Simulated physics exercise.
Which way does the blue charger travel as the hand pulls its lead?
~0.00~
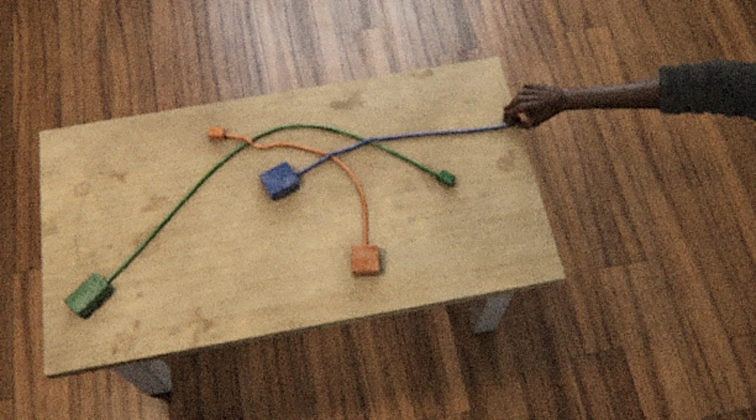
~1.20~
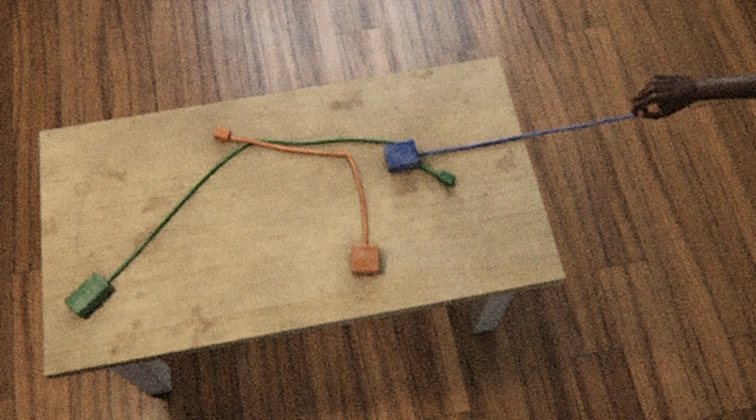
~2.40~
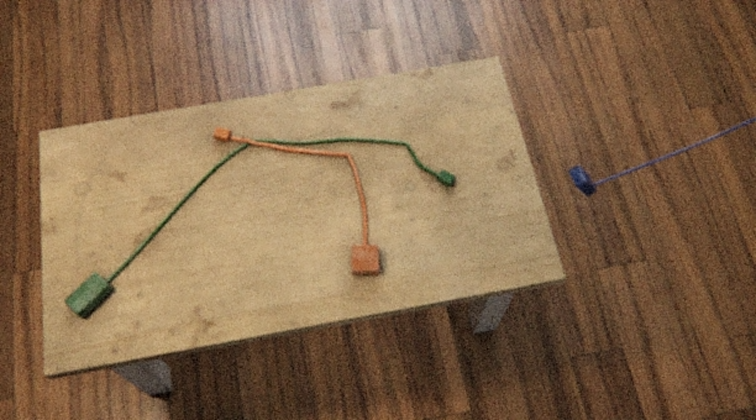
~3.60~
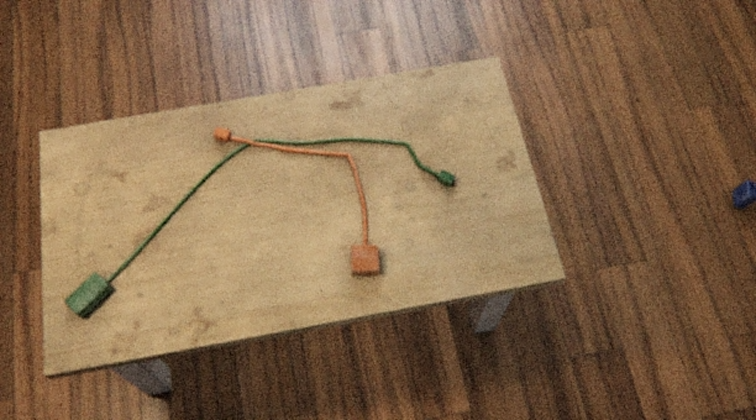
The blue charger moves to the right, sliding across the table and going past its right edge.
The clip opens on a wooden table where three leads, green, orange and blue, lie tangled, each with a small block-like charger. A hand at the right edge grips the end of the blue lead and pulls it away to the right. The blue charger slides across the tabletop, and the orange and green leads shift into sharper bends as it passes. The charger then leaves the right edge and trails past the table, turning as it goes. By the end it is barely in view at the far right, while the green and orange chargers remain in place on the table.
